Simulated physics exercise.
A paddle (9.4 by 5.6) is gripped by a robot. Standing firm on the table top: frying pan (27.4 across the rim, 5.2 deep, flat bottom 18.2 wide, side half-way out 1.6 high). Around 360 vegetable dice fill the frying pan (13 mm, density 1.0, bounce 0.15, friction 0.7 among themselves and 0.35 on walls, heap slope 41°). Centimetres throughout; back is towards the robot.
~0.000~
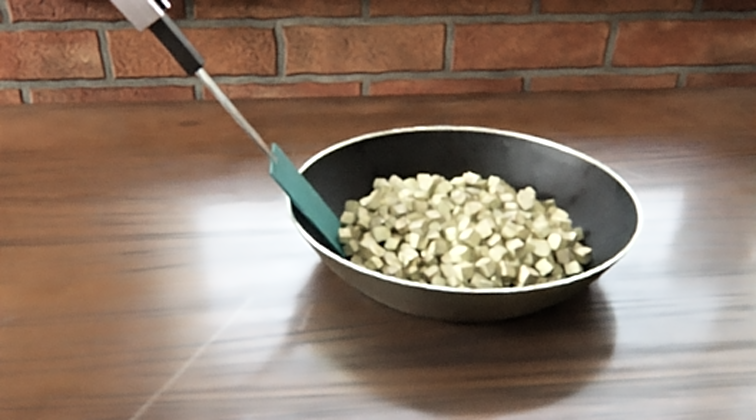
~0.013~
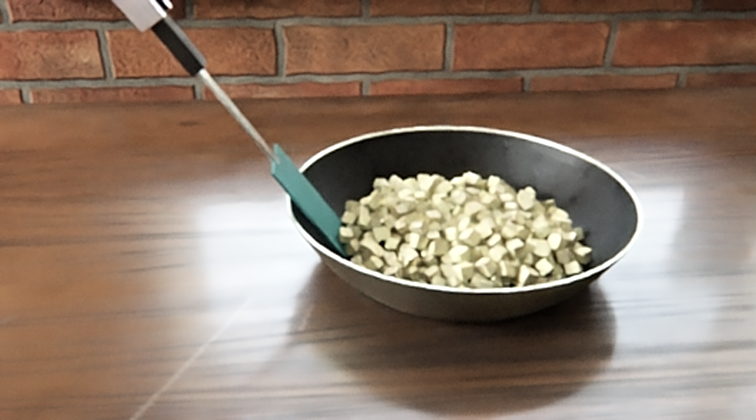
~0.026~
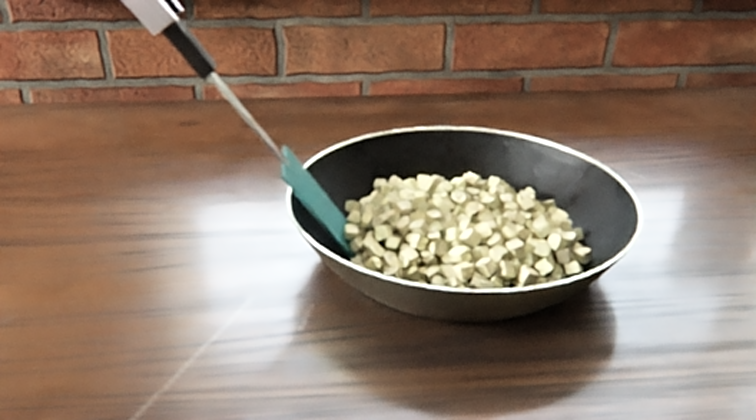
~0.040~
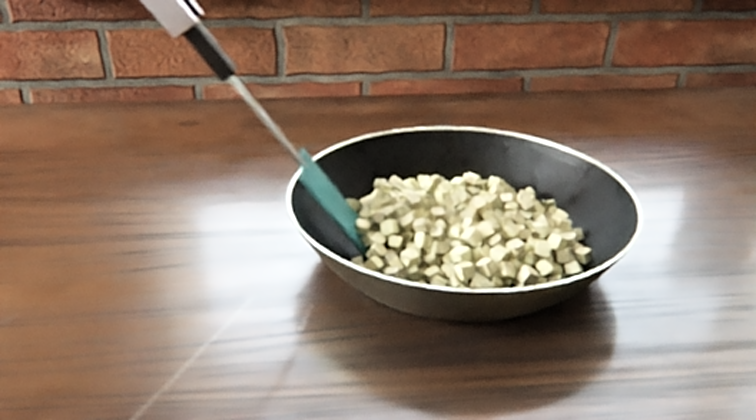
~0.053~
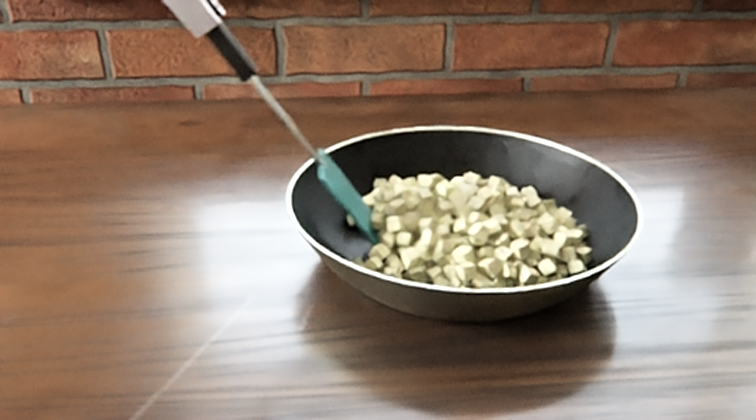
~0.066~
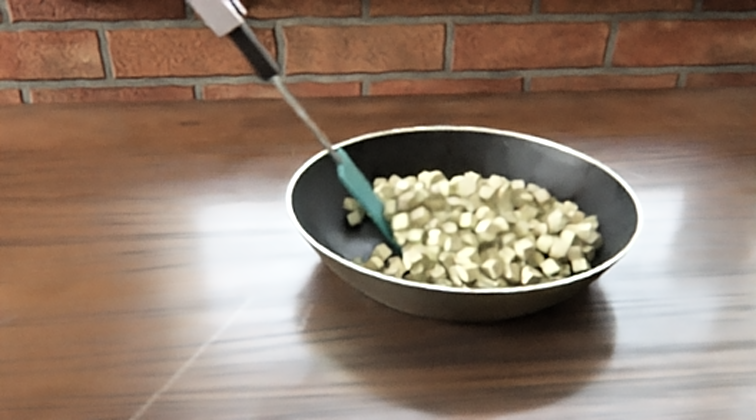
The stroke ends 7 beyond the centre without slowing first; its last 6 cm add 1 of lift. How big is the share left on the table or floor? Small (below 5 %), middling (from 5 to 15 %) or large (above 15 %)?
A middling share, from 5 to 15 %, ends on the table or floor.
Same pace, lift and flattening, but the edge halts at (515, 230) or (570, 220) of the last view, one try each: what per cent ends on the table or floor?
Some 5 and 25 per cent.
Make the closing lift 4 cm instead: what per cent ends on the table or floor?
About 10 per cent.
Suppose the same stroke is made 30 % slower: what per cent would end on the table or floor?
Then about 5 per cent.
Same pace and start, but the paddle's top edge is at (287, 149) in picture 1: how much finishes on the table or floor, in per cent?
Some 10 per cent.
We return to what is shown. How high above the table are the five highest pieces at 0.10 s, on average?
Roughly 6 cm.
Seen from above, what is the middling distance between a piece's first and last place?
Roughly 4 cm.
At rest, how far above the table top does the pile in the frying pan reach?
Roughly 6.5 cm.
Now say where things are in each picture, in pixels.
In the first picture, paddle top edge at (272, 158), sloping 56°; upper third of the load around (461, 221), from x 345 to 585, top at y 180; 360 in the frying pan.
In the second picture, paddle top edge at (274, 158), sloping 56°; upper third of the load around (461, 221), from x 345 to 585, top at y 180.
In the third picture, paddle top edge at (284, 161), sloping 56°; upper third of the load around (461, 220), from x 350 to 585, top at y 180.
In the fourth picture, paddle top edge at (301, 163), sloping 56°; upper third of the load around (456, 219), from x 350 to 585, top at y 180.
In the fifth picture, paddle top edge at (321, 163), sloping 56°; upper third of the load around (463, 218), from x 350 to 585, top at y 180.
In the sixth picture, paddle top edge at (340, 162), sloping 56°; upper third of the load around (469, 215), from x 350 to 595, top at y 180; 360 in the frying pan.
After 0.10 s, sloping 56°, highest piece 7 above the table; 360 in the frying pan.
After 0.13 s, sloping 56°, highest piece 8 above the table; 360 in the frying pan.
After 0.35 s, sloping 56°, highest piece 6 above the table; 335 in the frying pan, 21 on the table or floor, 4 on the blade or in flight.
After 1.40 s, sloping 56°, highest piece 6 above the table; 335 in the frying pan, 25 on the table or floor.
At rest, 335 in the frying pan, 25 on the table or floor. That is 7 % on the table or floor.
